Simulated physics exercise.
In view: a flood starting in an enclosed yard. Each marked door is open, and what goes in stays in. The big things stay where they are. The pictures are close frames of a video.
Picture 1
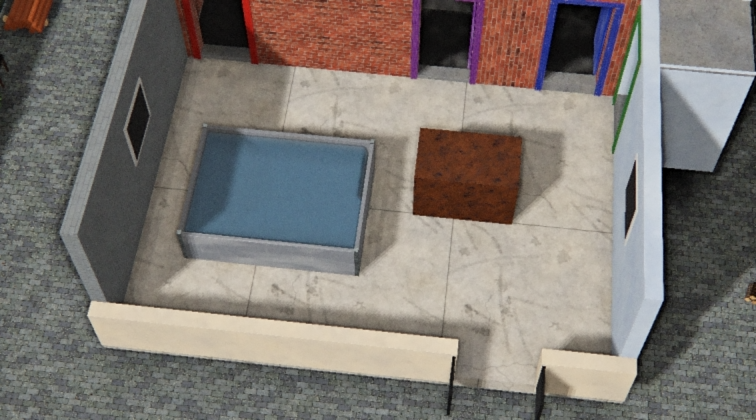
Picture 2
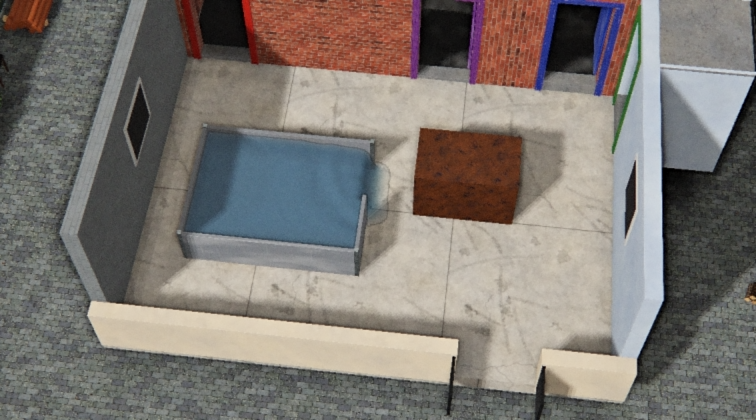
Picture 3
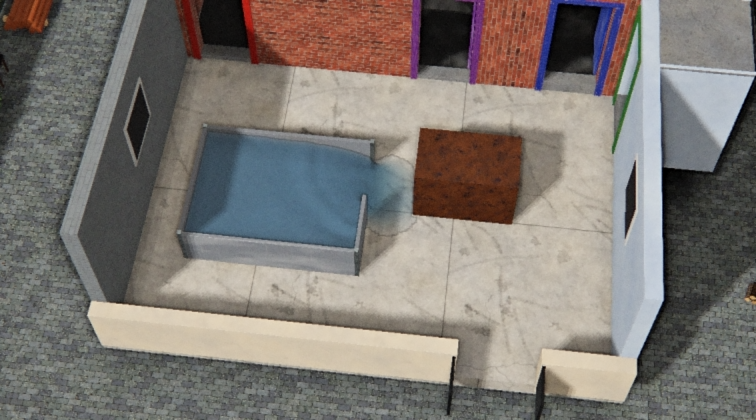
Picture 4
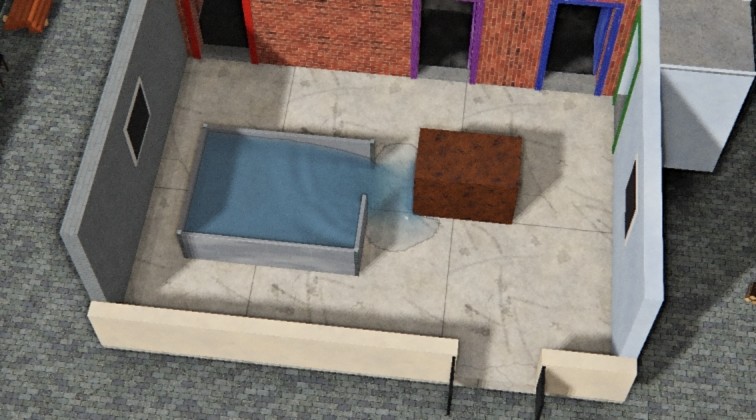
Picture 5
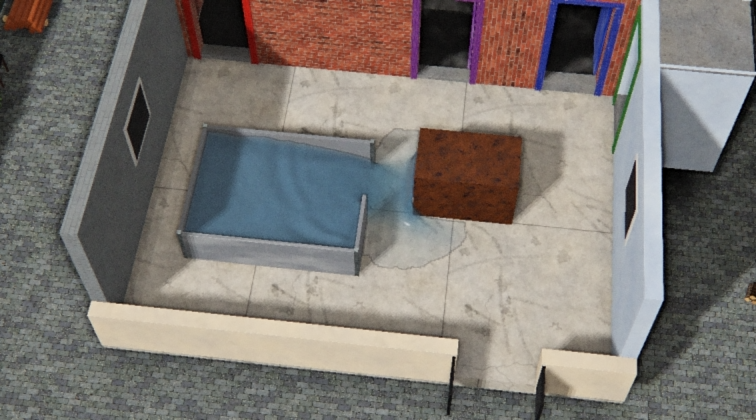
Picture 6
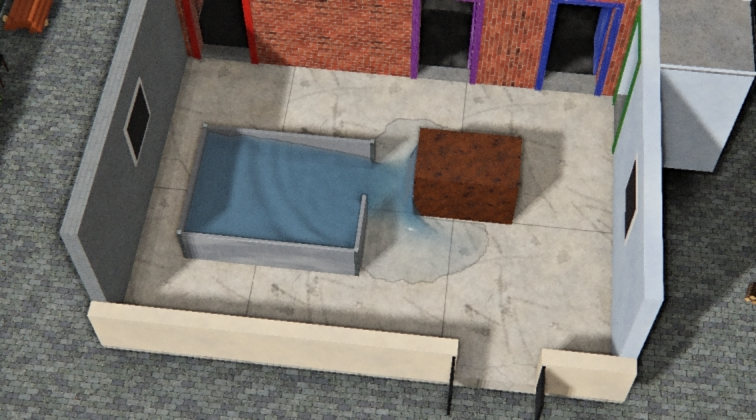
To begin with, a walled yard holds a still, full water tank on the left and a rusty brown block to its right. Water then pours through a gap in the tank's right side, reaches the block, and spreads around it in a thin, widening puddle across the pale floor.
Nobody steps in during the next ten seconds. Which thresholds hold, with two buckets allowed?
One by one: The purple door takes more than that; the red door stays under that; the blue door stays under that; the green door stays under that.
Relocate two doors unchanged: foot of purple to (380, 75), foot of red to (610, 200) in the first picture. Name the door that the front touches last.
That is the red one.
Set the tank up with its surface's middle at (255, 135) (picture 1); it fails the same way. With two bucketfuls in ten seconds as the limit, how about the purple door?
My reading: The purple door is over.
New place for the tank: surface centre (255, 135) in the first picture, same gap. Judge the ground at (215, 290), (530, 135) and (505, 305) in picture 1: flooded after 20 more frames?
In turn: Not flooded, flooded, not flooded.
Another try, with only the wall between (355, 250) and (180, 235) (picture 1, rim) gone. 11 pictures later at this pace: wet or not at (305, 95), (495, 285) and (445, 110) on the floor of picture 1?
As listed: Clear, wet, not flooded.
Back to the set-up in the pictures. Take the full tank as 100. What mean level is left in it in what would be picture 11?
Near 78 in a hundred.
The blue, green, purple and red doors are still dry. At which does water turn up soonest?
I say the door marked purple.
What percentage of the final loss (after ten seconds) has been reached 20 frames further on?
Some 45 per cent.
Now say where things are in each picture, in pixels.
The water tank at (279, 189) is whole and still, in the first frame.
Water pours out at (367, 187) and has run to (383, 168), in the second frame.
The front is at (410, 221), out from the gap at (367, 187), in the third frame.
The front is at (431, 230), out from the gap at (367, 188), in the fourth frame.
Water pours out at (367, 187) and has run to (457, 239), in the fifth frame.
The front is at (479, 248), out from the gap at (367, 187), in the sixth frame.
A moment on, water covers 30 % of the floor; the purple door wet at the sill, nothing in, the red door not reached, the blue door not reached, the green door not reached.
Next, water covers 45 % of the floor; the purple door over two buckets in, the red door not reached, the blue door wet at the sill, nothing in, the green door not reached.
Then, water covers 65 % of the floor; the purple door far over two buckets in, the red door wet at the sill, nothing in, the blue door wet at the sill, nothing in, the green door wet at the sill, nothing in.
Later, water covers 90 % of the floor; the purple door far over two buckets in, the red door wet at the sill, nothing in, the blue door wet at the sill, nothing in, the green door wet at the sill, nothing in.
In the end, water covers 100 % of the floor; the purple door far over two buckets in, the red door wet at the sill, nothing in, the blue door wet at the sill, nothing in, the green door wet at the sill, nothing in.
